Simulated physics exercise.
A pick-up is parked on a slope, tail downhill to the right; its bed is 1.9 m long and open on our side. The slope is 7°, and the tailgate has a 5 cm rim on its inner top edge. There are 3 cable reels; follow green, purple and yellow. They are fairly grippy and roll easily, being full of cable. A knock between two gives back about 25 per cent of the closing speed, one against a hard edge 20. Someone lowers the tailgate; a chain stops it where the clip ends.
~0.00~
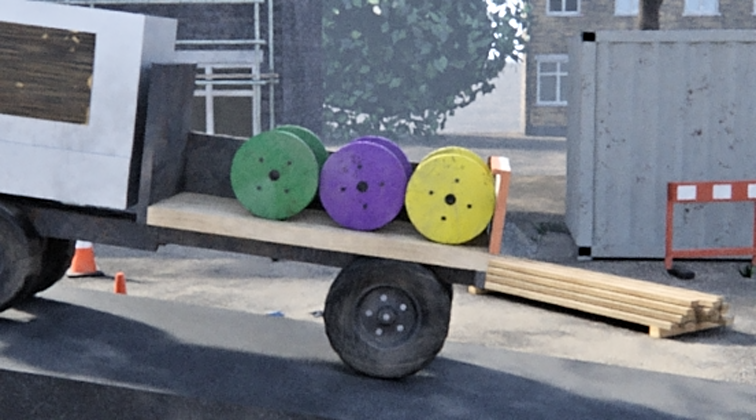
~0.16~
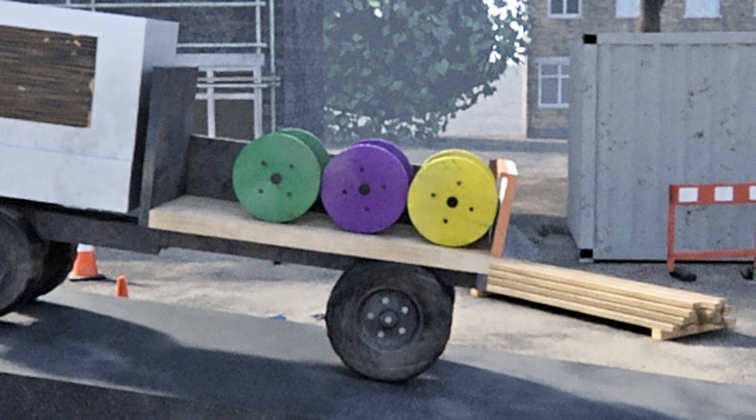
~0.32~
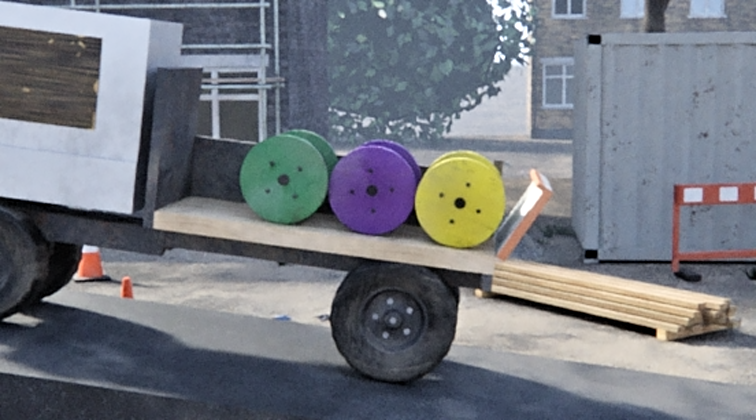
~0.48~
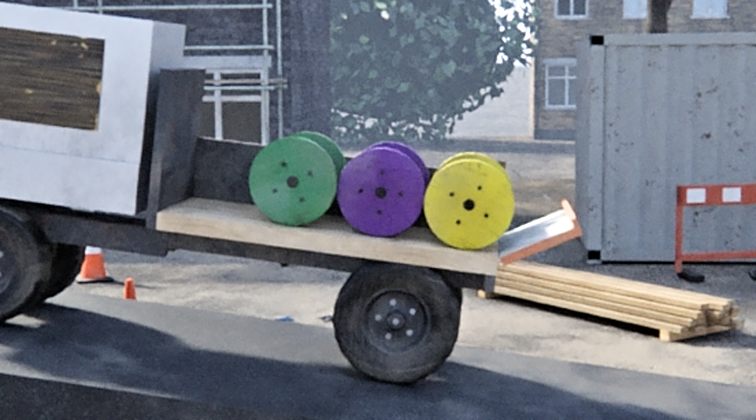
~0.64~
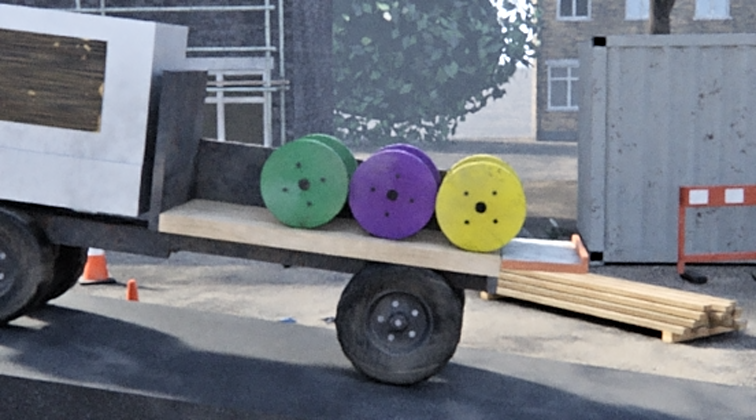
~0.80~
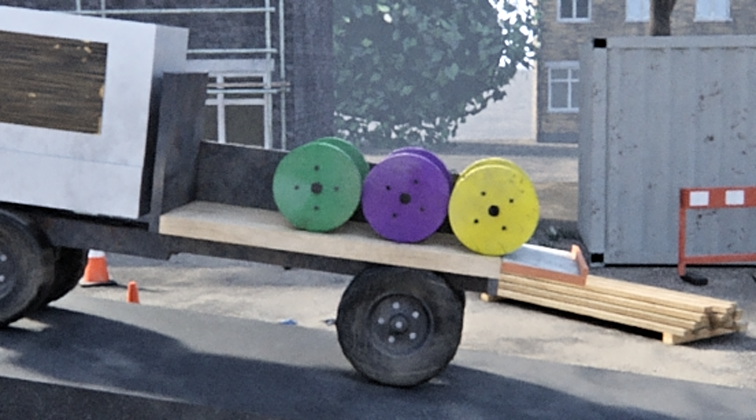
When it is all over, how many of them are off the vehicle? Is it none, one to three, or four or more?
That makes one to three of the 3.
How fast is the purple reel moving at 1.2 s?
About 0.8 m/s.
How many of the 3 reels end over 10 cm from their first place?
The count is 3.
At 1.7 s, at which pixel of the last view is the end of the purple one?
Around (521, 215).
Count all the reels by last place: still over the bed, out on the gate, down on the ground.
0, 0 and 3.
Then, 1.2 s in, green is on the bed, 85 cm short of the hinge, rolling right; purple is on the bed, 35 cm short of the hinge, rolling right; yellow is on the gate, 20 cm past the hinge, rolling right; 0 gone off the back.
Then, 1.7 s in, green is on the bed, 40 cm short of the hinge, rolling right; purple is on the gate, 10 cm past the hinge, rolling right; yellow is dropping off the gate; 1 gone off the back.
Then, 2.2 s in, green is on the gate, 5 cm past the hinge, rolling right; purple is dropping off the gate; yellow is off the vehicle; 2 gone off the back.
Then, 2.8 s in, green is dropping off the gate; purple is out on the ground; yellow is out on the ground; 3 gone off the back.
In the end (4.3 s), green is off the vehicle; purple is out on the ground; yellow is off the vehicle; 3 gone off the back.
